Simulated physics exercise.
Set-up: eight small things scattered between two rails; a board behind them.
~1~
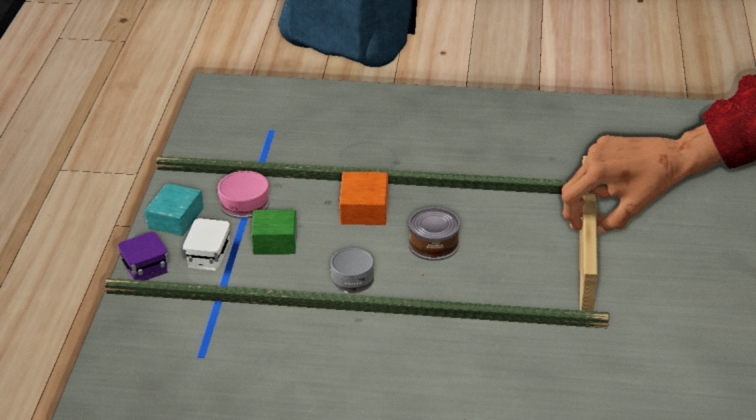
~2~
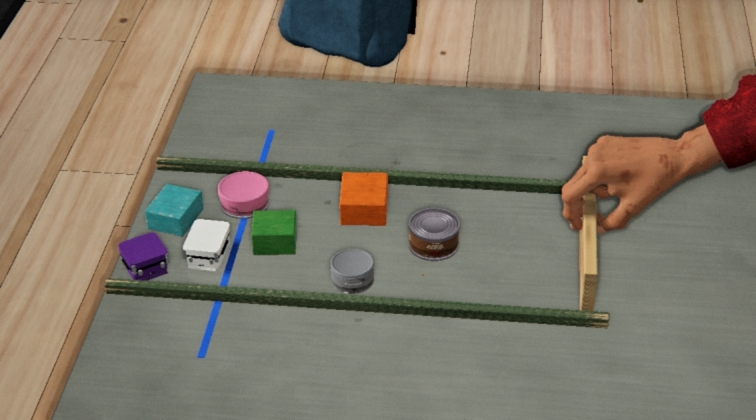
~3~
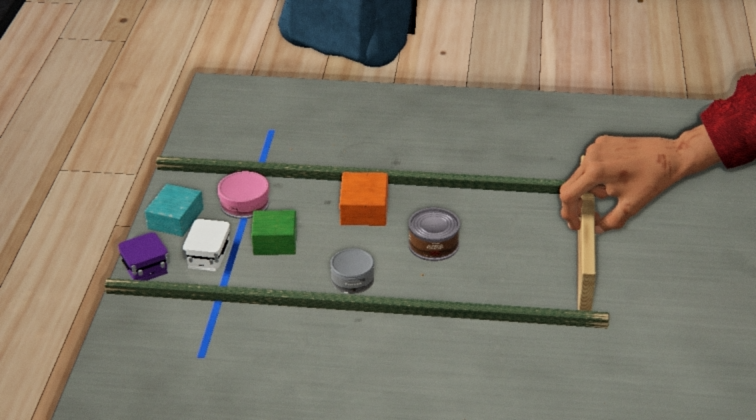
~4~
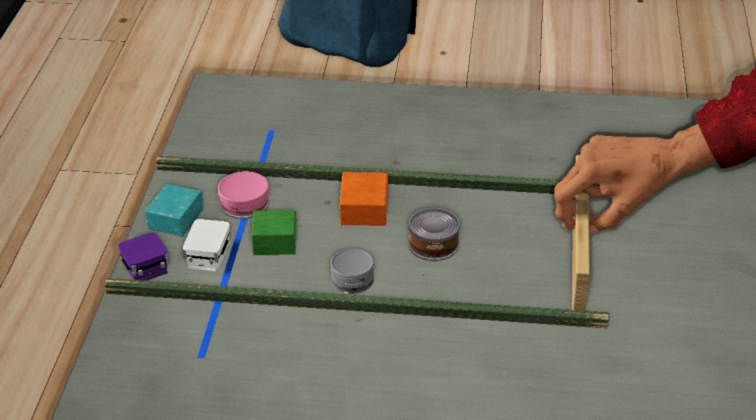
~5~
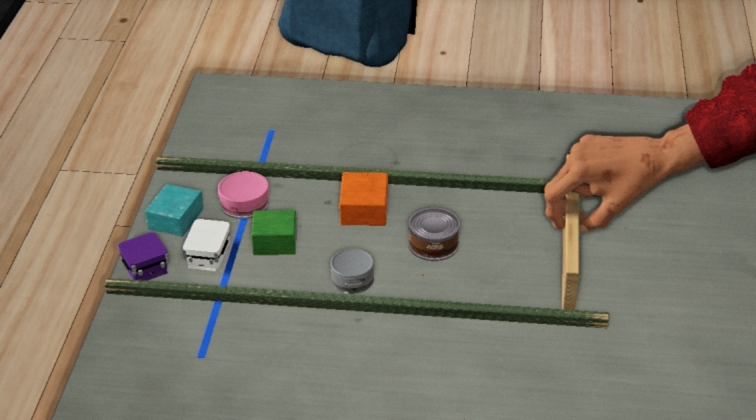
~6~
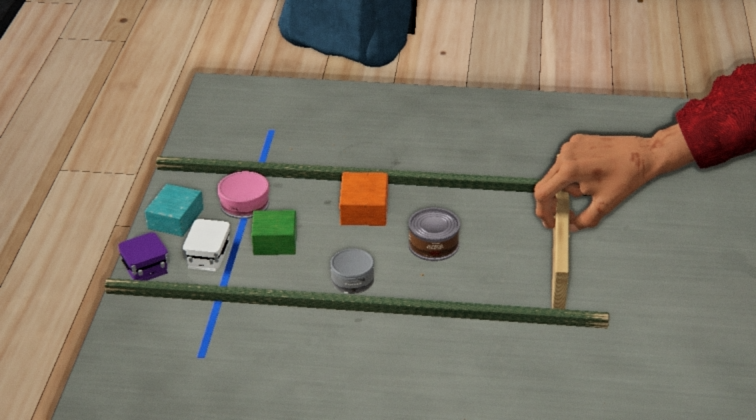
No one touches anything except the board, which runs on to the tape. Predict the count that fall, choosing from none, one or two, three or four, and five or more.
The count that fall is one or two.
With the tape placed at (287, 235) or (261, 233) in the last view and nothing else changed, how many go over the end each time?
In order, 0 and 0.
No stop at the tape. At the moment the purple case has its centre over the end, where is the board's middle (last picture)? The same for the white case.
Its middle is around (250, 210) and around (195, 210).
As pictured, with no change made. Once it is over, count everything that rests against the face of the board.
The figure is 3.
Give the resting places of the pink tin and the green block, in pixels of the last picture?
The pink tin ends up near (180, 191), and the green block near (169, 233).
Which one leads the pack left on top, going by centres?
It's the turquoise block.
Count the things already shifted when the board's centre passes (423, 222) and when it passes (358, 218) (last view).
I make it 1 at the first spot and 3 at the other.
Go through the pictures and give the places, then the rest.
The first picture shows purple case (144, 259); turquoise block (175, 210); white case (208, 246); board (588, 233); tape (240, 232).
The second picture shows turquoise block (175, 210); pink tin (244, 195).
The third picture shows white case (208, 247); grey tub (353, 271).
The fourth picture shows purple case (144, 259); orange block (364, 199).
The fifth picture shows turquoise block (175, 210); green block (275, 233).
The sixth picture shows purple case (144, 259); turquoise block (175, 210); white case (208, 247); board (561, 231); tape (240, 232).
Soon after, none off yet; purple case at rest near (144, 259); turquoise block at rest near (175, 210); white case at rest near (208, 247).
In the end, the number that fall off is one or two; gone, purple case.
